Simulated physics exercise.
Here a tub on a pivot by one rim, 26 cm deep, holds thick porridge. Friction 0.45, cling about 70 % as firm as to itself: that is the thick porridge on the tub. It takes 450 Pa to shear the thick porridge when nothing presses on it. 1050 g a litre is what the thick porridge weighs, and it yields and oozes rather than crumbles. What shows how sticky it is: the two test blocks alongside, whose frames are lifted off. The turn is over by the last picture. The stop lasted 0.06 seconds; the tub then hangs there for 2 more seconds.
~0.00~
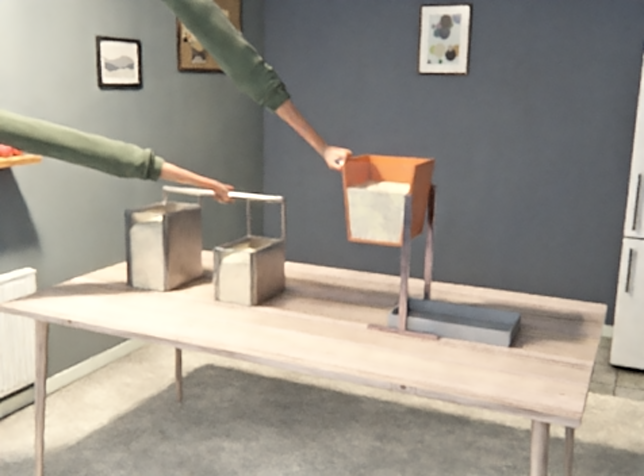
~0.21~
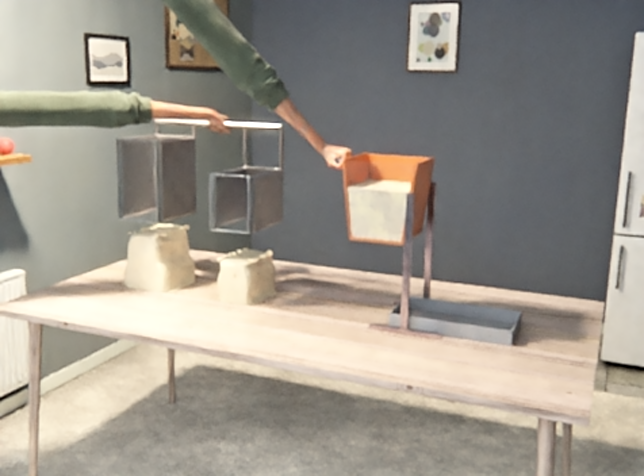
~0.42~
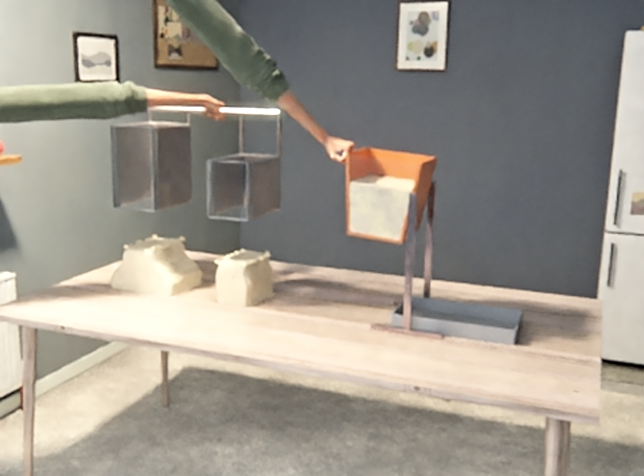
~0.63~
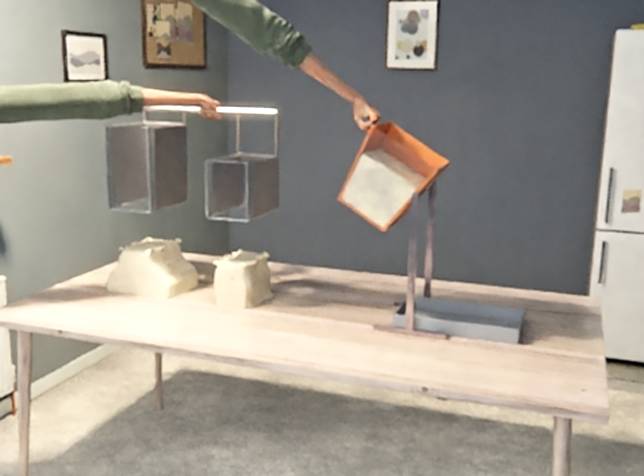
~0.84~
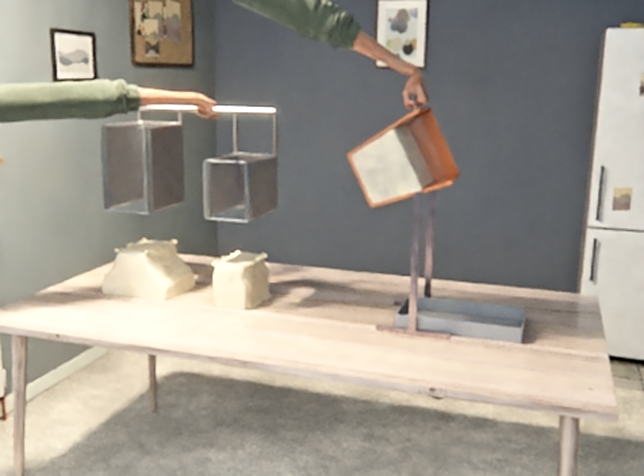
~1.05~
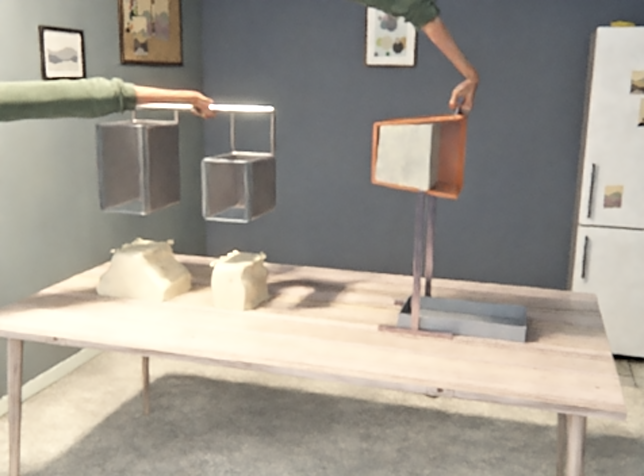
We see two hands over a wooden table: the left one lifts a pair of open metal boxes off two pale blocks, which slump slightly, then the other turns an orange tub of thick porridge clockwise onto its side.
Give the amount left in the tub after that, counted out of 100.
96 %.
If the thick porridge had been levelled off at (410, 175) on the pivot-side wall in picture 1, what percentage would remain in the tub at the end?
I'd say close to 55 % stays in the tub.
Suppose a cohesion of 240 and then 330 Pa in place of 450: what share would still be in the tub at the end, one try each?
Try one gives 50 per cent, try two gives 65 per cent.
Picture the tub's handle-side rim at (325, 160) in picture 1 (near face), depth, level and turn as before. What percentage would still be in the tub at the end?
45 %.
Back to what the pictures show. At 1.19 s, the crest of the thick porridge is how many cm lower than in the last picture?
About 2 cm.
By 1.19 s, the tub is at 90 degrees and holds 100 %.
By 1.36 s, the tub is at 90 degrees and holds 100 %.
By 1.53 s, the tub is at 90 degrees and holds 97 %.
By 1.70 s, the tub is at 90 degrees and holds 96 %.
By 3.05 s, at the end, the tub is at 90 degrees and holds 96 %.
